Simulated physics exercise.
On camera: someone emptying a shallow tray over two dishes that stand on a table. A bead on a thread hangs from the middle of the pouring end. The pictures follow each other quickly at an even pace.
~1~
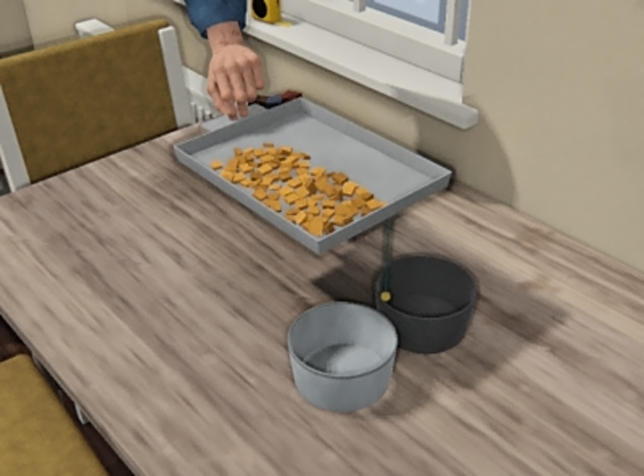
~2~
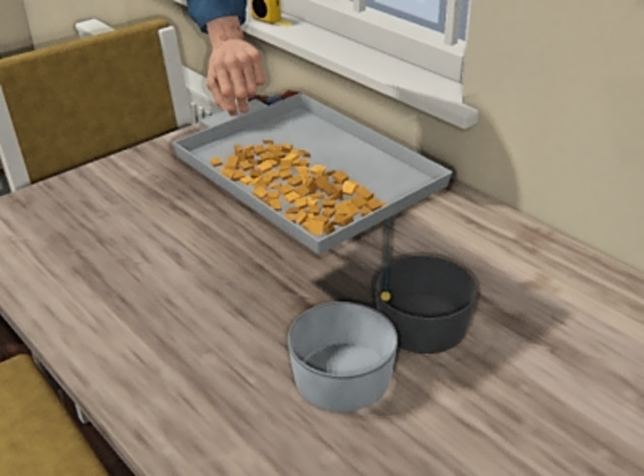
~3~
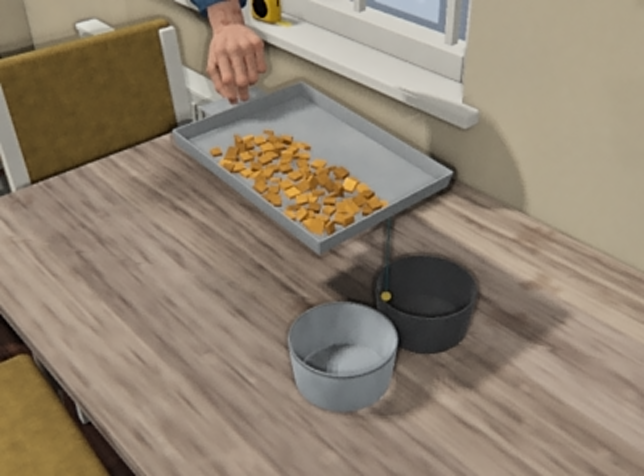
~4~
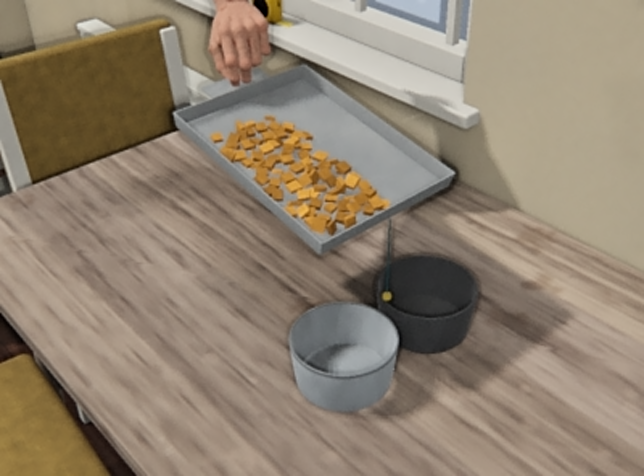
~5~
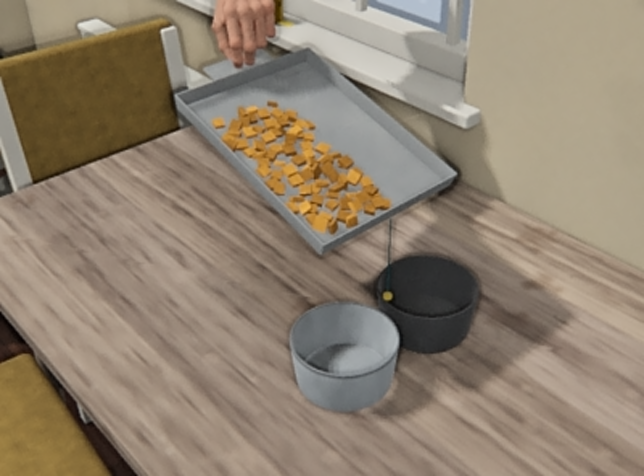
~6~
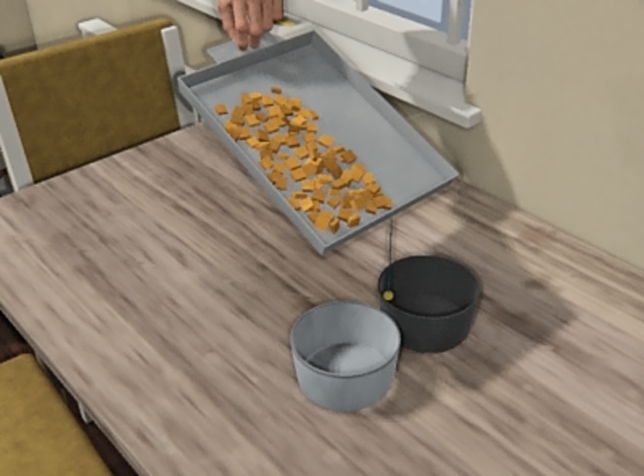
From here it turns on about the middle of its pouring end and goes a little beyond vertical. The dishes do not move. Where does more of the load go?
Fuller: The left-hand dish.
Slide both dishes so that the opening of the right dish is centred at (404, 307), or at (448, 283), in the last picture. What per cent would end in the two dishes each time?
Near 50 % and 70 %.
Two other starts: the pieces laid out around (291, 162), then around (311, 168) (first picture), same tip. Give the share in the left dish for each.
Near 30 % and 30 %.
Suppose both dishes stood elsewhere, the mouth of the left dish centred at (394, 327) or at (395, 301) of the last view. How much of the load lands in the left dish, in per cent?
In turn 60 and 20 in a hundred.
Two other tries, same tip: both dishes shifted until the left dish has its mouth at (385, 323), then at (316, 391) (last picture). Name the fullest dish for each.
First the left dish, then the right-hand dish.
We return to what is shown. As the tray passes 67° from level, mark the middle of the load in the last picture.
Around (367, 204).
Just after the last frame, tray tipped steeply; every one on the tray.
A moment on, tray tipped past a quarter turn; roughly a third on the tray; about a tenth in the left dish; just a few in the right dish; roughly a third outside both; about a tenth in the air.
Further on, tray tipped past a quarter turn; roughly a third in the left dish; about a tenth in the right dish; roughly half outside both.
When it is over, tray tipped past a quarter turn; roughly a third in the left dish; about a tenth in the right dish; roughly half outside both.
